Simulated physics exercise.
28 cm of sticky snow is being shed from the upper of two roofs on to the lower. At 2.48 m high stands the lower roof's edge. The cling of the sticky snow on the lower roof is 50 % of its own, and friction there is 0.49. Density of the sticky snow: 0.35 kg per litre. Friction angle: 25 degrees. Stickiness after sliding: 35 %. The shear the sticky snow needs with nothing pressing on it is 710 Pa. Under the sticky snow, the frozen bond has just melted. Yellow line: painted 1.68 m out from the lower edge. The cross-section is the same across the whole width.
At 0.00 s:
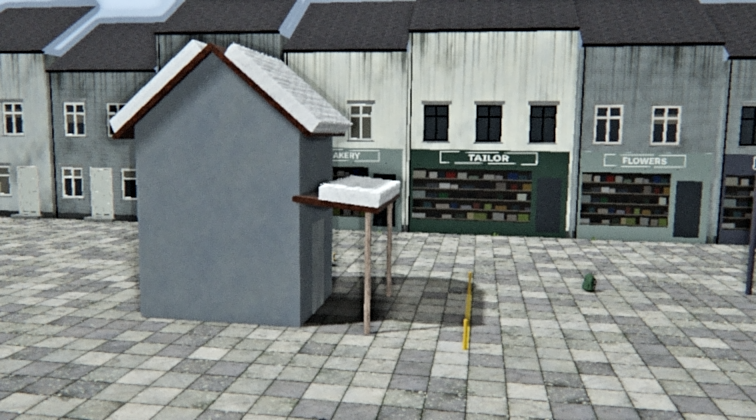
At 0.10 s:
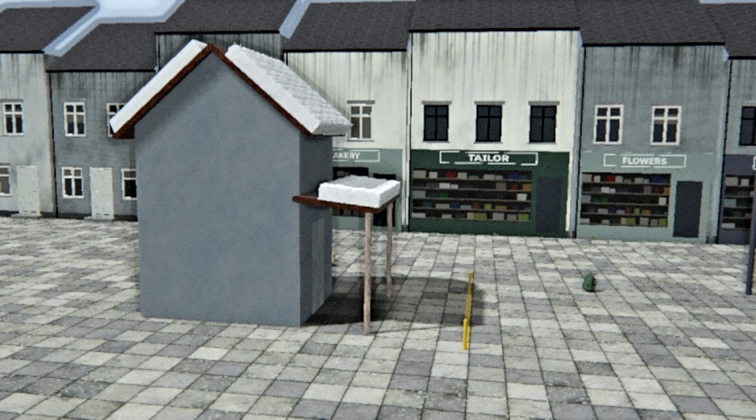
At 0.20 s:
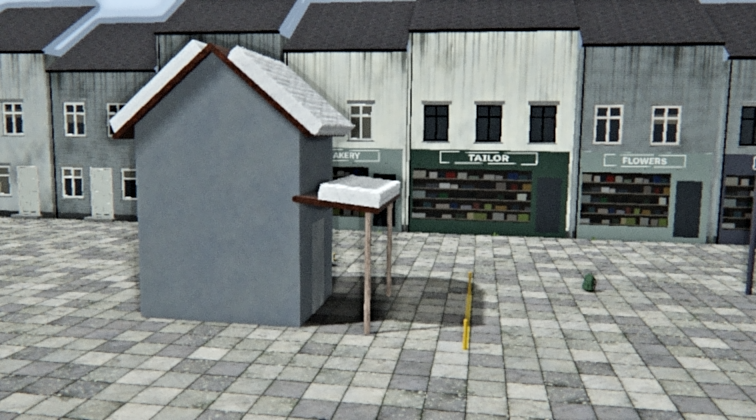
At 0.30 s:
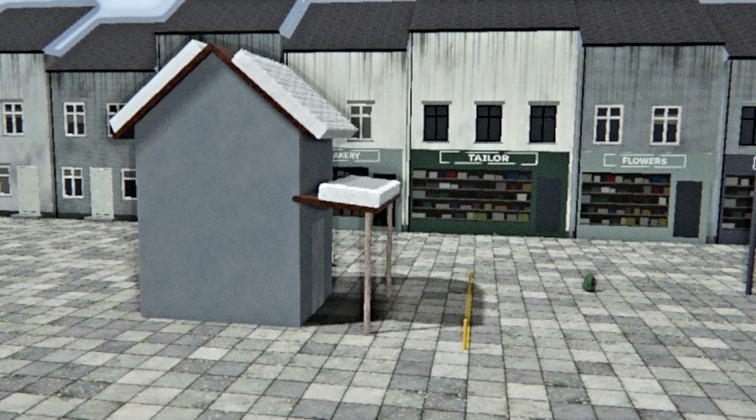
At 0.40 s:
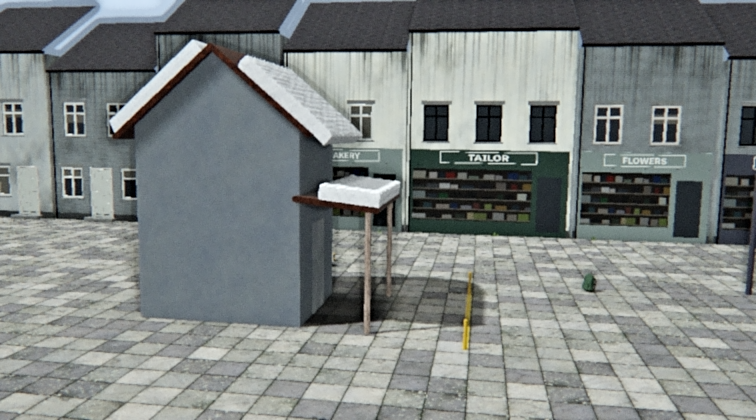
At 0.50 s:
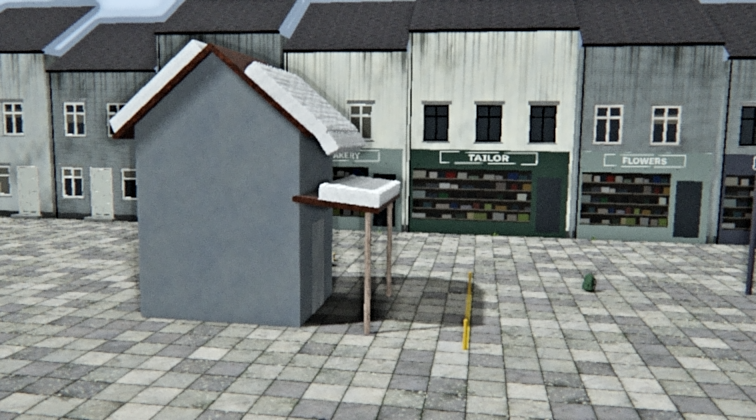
In the video, a thick layer of snow on the steep roof of a grey house slides slowly down the right-hand slope, its front pushing past the eave above a snow-covered lower roof on posts, beside a paved square with shops.
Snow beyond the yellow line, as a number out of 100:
37 %.
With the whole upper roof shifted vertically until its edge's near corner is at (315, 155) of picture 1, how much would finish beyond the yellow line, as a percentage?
About 12 per cent.
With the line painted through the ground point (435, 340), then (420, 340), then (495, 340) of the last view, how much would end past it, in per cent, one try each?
First try around 50 per cent, second around 60 per cent, third around 25 per cent.
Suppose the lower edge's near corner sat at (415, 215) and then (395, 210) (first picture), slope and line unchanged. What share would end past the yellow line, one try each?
12 %, then 25 %.
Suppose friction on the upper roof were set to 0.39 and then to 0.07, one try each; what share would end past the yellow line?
25 %, then 40 %.
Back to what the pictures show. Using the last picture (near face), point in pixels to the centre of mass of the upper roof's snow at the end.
Near face, approx. (463, 313).
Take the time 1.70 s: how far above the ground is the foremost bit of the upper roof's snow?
I'd say around 0.0 metres.
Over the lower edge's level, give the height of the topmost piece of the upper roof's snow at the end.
0.5 m, give or take.
After 1.05 s, none is below the lower edge and 0 % is past the line.
After 1.70 s, 52 % is below the lower edge and 11 % is past the line.
After 2.35 s, 66 % is below the lower edge and 37 % is past the line.
After 3.00 s, 66 % is below the lower edge and 37 % is past the line.
After 3.10 s, at the end, 66 % is below the lower edge and 37 % is past the line.
